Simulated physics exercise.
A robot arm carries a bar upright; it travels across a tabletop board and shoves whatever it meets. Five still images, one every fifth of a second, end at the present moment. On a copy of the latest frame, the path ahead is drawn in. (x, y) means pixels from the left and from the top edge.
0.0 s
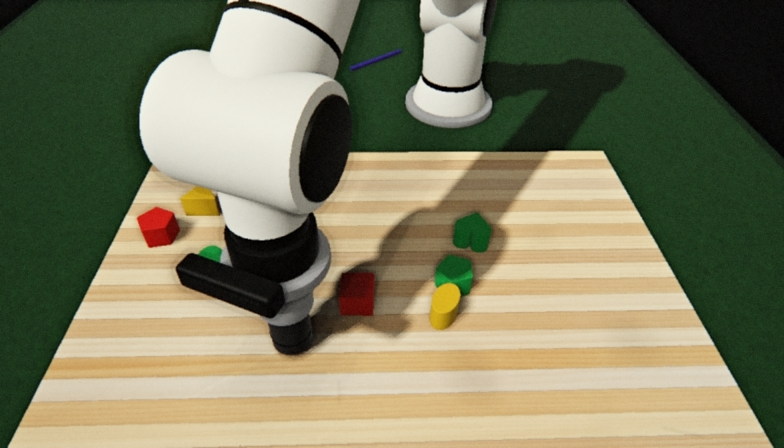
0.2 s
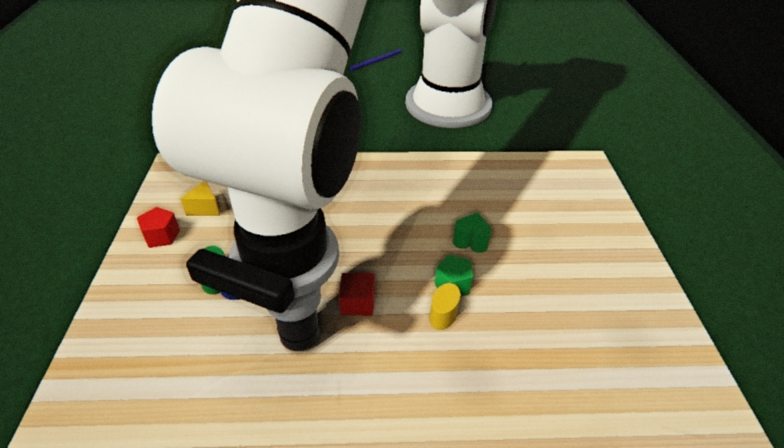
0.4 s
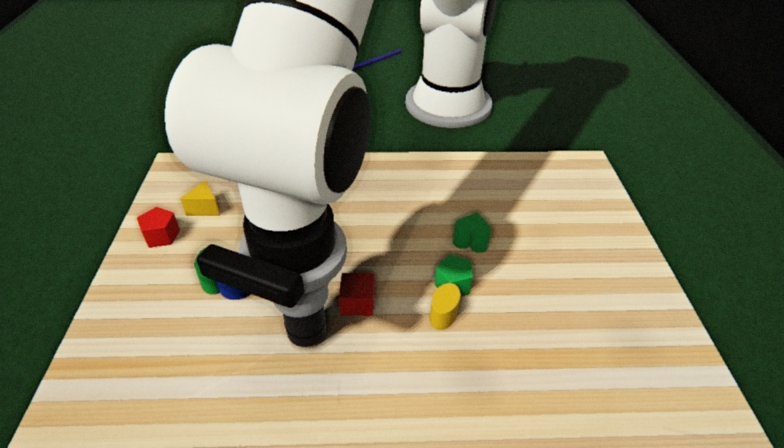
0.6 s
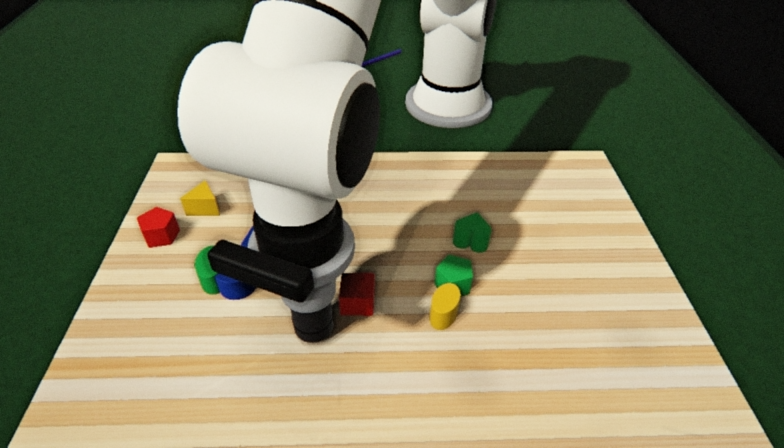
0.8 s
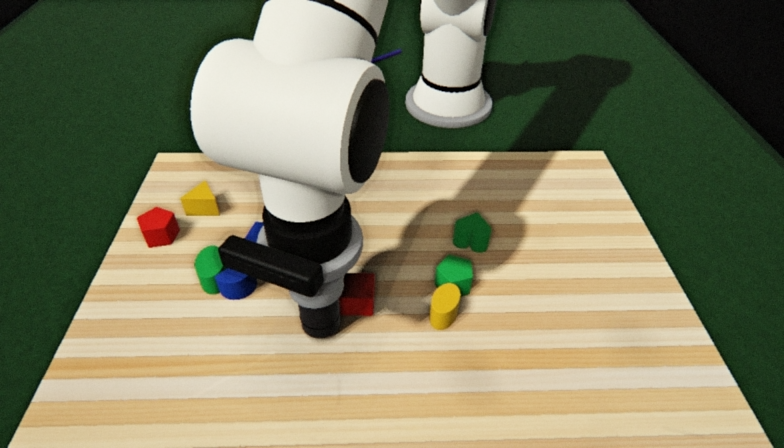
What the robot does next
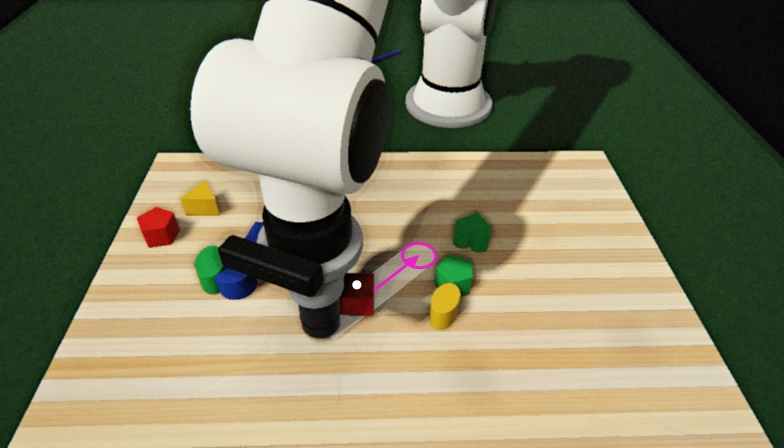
On a striped wooden board set on a green surface, a white robot arm with a black tip moved slightly to the right, partly covering a red block while the colourful blocks around it stayed still.
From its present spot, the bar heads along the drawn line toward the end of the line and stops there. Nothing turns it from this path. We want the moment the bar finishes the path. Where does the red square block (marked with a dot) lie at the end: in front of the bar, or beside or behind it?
Pushed ahead.
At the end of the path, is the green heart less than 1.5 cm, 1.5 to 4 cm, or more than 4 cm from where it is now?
It moves only a bit, under 1.5 cm.
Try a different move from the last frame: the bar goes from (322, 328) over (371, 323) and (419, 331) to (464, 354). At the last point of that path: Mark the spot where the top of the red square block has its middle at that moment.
Somewhere near (377, 274).
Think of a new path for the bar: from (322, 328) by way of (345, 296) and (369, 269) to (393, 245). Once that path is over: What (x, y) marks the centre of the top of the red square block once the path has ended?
The top centre is at (403, 261).
Path on the board, from (322, 328) to (419, 255); the dot is on the red square block.
What follows on the original path. One third of the way, bar (358, 297); red square block (388, 263).
Two thirds of the way, bar (391, 273); red square block (420, 241).
At the end, bar (419, 250); red square block (447, 221); green five-sided block in place; green heart (481, 223), turned 25° clockwise.
